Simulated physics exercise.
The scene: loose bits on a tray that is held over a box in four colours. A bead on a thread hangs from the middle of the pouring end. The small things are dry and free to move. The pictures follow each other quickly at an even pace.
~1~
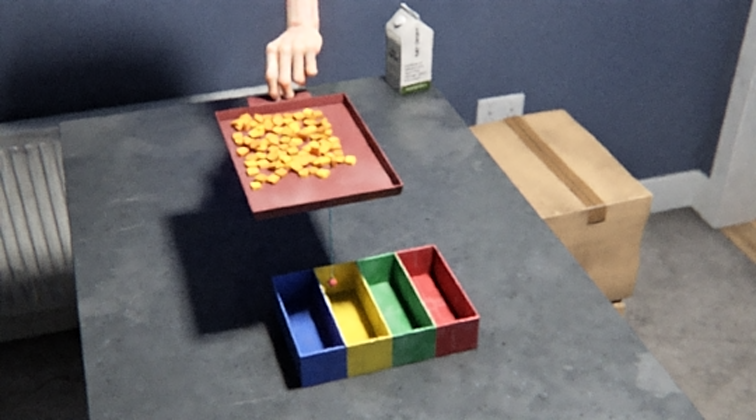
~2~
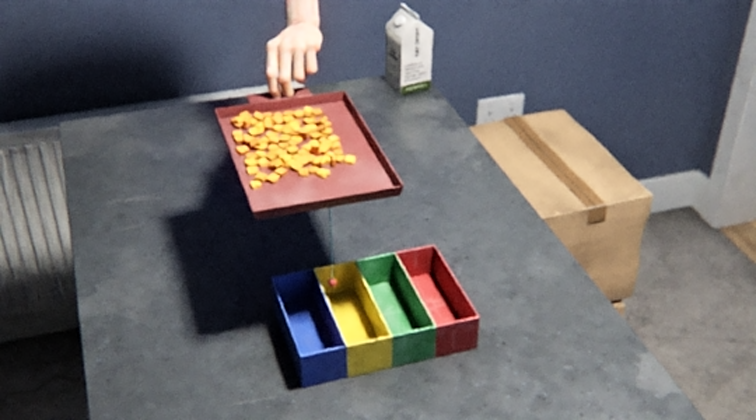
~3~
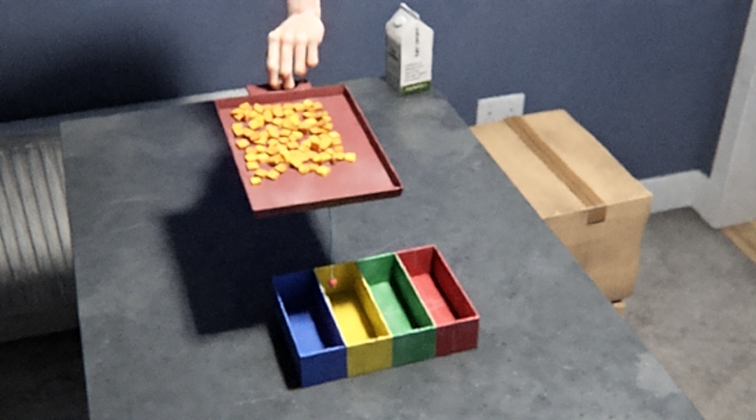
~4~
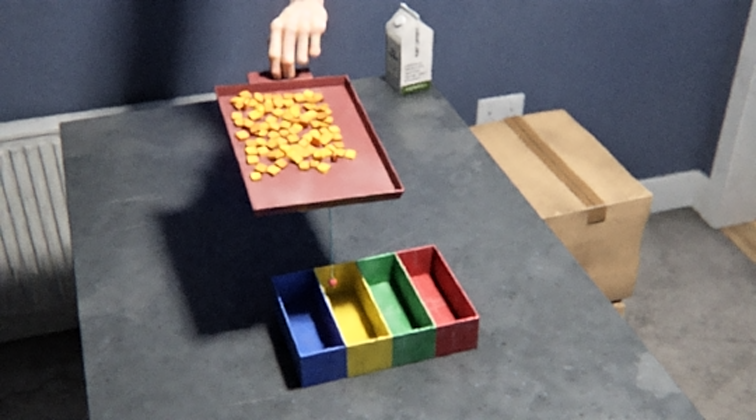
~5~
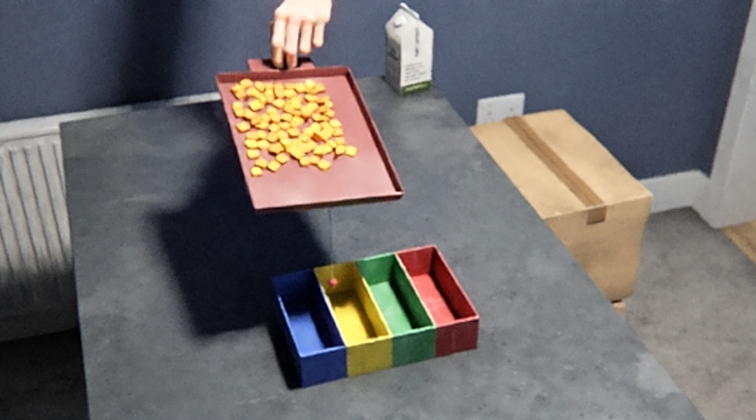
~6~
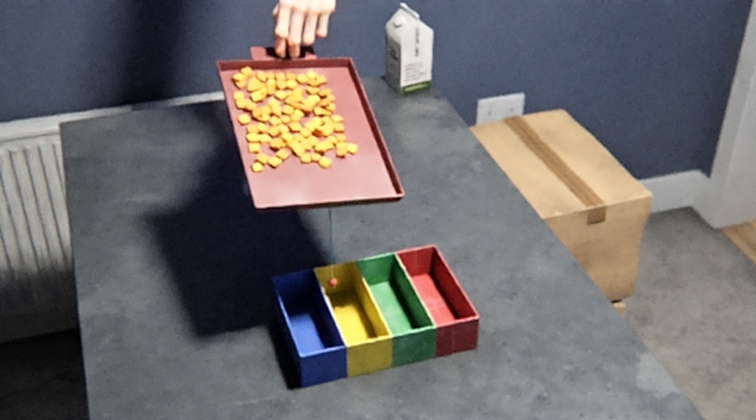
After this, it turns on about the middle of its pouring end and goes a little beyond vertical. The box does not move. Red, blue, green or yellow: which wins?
Fullest: The green cell.
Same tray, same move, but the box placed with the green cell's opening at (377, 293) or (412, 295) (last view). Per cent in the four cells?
First some 100, then 100 per cent.
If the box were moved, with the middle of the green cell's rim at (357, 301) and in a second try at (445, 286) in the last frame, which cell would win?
At the first place red, at the second yellow.
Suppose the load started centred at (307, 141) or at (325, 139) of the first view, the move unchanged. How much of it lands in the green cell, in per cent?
Roughly 80 per cent, and 70 per cent.
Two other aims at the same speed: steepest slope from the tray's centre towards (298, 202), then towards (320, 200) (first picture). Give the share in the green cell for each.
About 0 and 10 per cent.
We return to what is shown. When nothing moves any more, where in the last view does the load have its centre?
Roughly at (397, 323).
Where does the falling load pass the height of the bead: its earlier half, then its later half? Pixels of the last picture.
The first part at (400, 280); the rest at (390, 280).
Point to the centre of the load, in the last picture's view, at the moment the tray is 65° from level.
At about (365, 186).
Soon after the last picture, tray tipped steeply; most on the tray; a stray few in the green cell; a small part falling or outside the box.
A little later, tray tipped past a quarter turn; about a quarter on the tray; about a third in the green cell; a small part in the yellow cell; a small part in the red cell; about a quarter falling or outside the box.
Later still, tray tipped past a quarter turn; about two thirds in the green cell; about a quarter in the yellow cell; a small part in the red cell; a stray few in the blue cell.
At rest, tray tipped past a quarter turn; about two thirds in the green cell; about a quarter in the yellow cell; a small part in the red cell; a stray few in the blue cell.
